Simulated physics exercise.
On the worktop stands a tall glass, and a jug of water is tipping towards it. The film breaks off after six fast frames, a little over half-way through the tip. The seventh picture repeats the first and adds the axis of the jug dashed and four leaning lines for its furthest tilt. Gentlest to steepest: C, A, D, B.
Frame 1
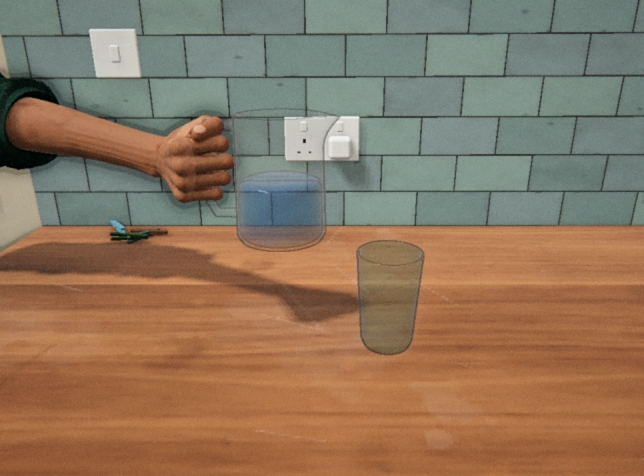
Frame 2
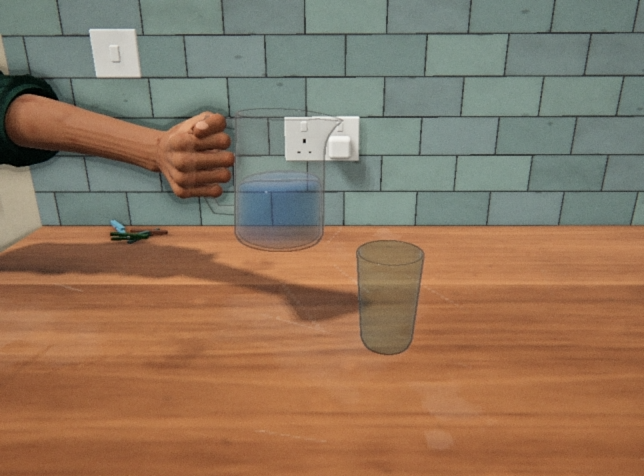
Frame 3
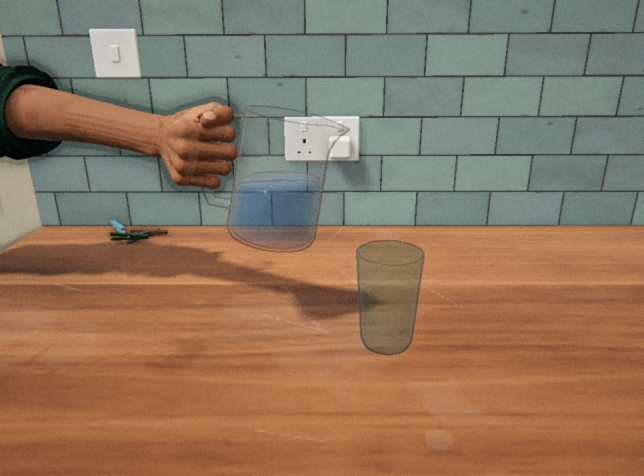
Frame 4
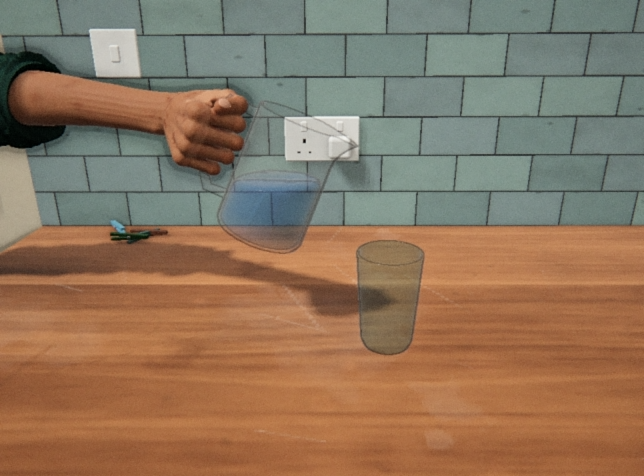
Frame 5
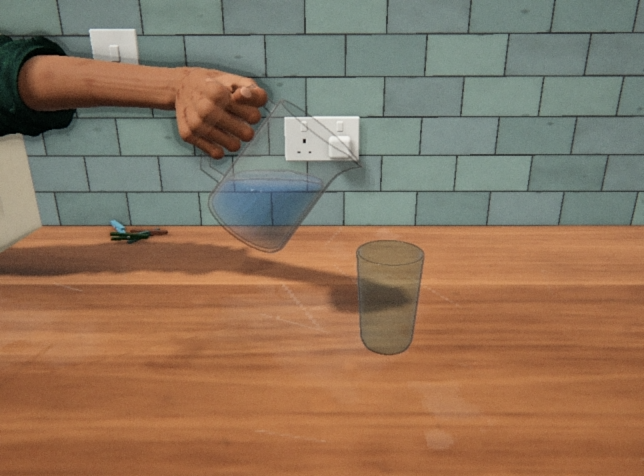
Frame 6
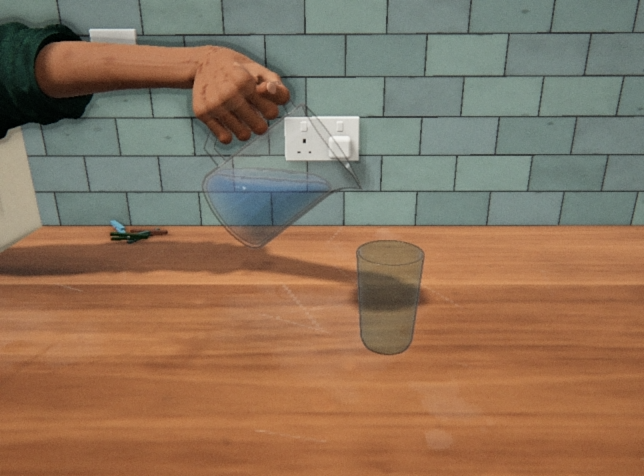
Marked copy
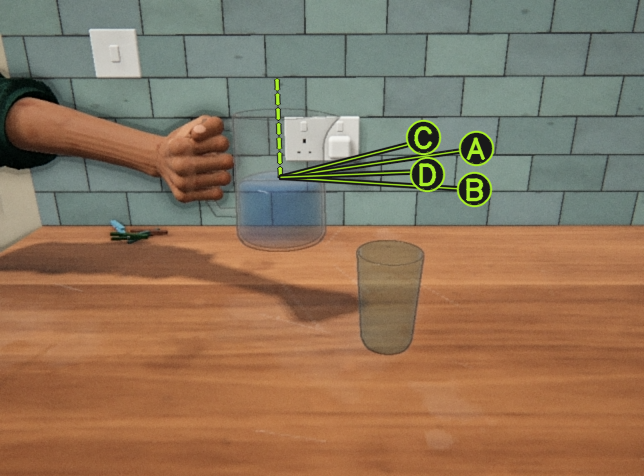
A hand in a dark green sleeve, reaching in from the left, holds a clear jug of blue water above a wooden worktop, seen from the front by a still camera. A tall, empty-looking yellowish glass stands right of the jug, before grey-green wall tiles with white sockets and a switch. The hand rises slightly and turns, tilting the jug steeply rightward, the water shifting towards its spout.
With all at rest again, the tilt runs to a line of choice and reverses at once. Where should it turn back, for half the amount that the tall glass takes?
Best: C.
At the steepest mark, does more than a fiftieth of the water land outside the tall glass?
Yes.
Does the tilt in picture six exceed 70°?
No.
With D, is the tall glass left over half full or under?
Over.
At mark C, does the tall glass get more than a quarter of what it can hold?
Yes, it does.
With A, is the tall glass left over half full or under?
Over half.
In lime, A at (459, 151); B at (457, 188); C at (407, 144); D at (410, 172).
With A, the tall glass ends with about 65 % of what it can hold.
With B, the tall glass ends with about 87 % of what it can hold; 8 % of the water is spilt.
With C, the tall glass ends with about 48 % of what it can hold.
With D, the tall glass ends with about 82 % of what it can hold.
